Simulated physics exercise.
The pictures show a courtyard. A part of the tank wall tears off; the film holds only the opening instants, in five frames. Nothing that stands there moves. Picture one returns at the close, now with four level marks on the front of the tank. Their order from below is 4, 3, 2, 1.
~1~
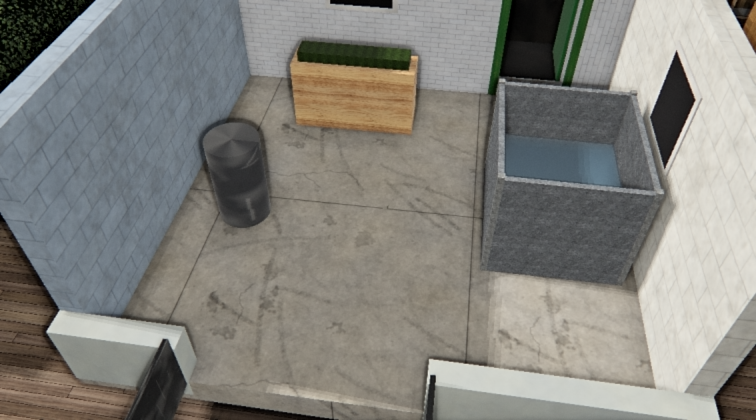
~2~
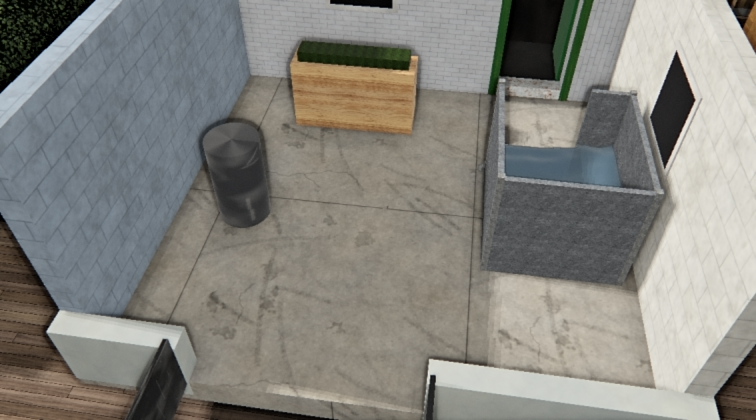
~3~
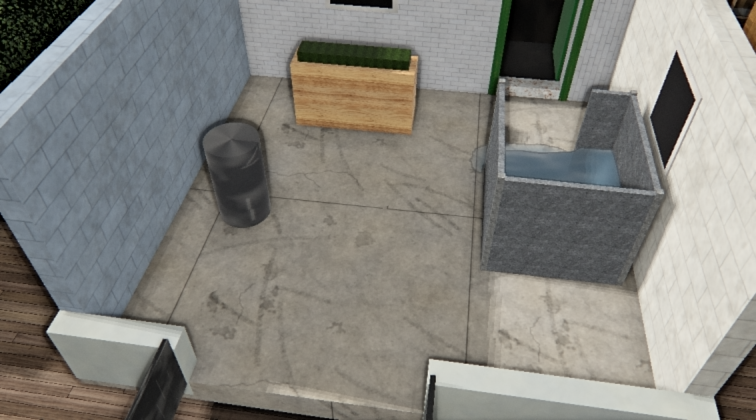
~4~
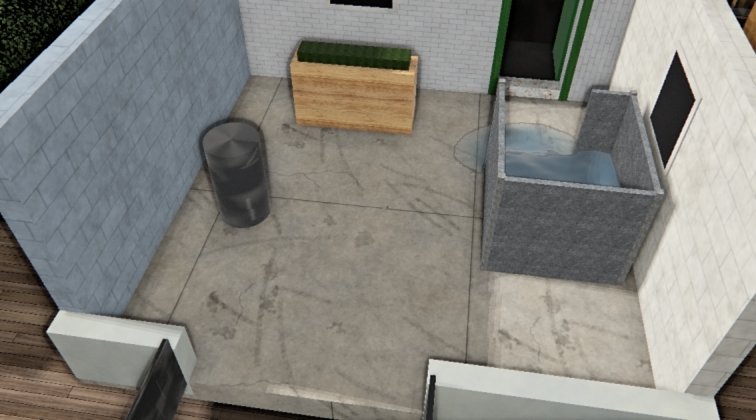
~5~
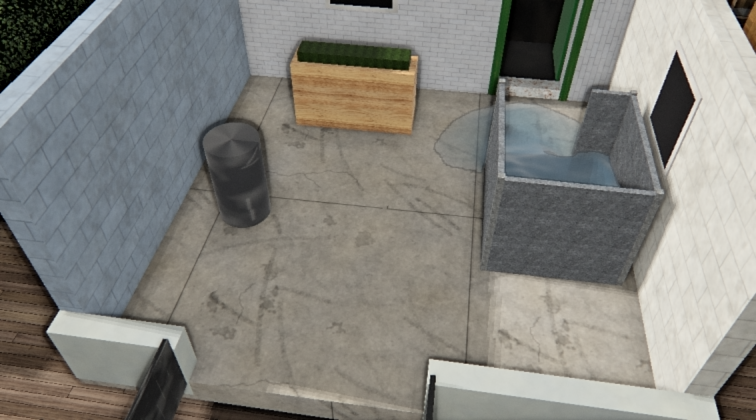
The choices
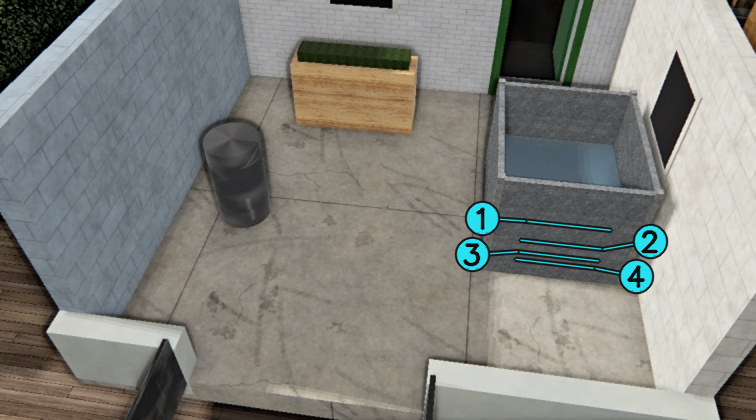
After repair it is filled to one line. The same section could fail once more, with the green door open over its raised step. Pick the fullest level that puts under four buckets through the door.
Level 3.
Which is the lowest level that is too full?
Level 2.
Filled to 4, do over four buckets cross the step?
No.
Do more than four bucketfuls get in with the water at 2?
Yes.
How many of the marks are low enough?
Two of them.
In cyan, 1 at (567, 225); 2 at (561, 244); 3 at (557, 256); 4 at (555, 263); from the bottom up 4, 3, 2, 1.
For level 1, dozens of bucketfuls pour in.
For level 2, about 10 bucketfuls get in.
For level 3, a bucket or two gets in.
For level 4, nothing gets over.
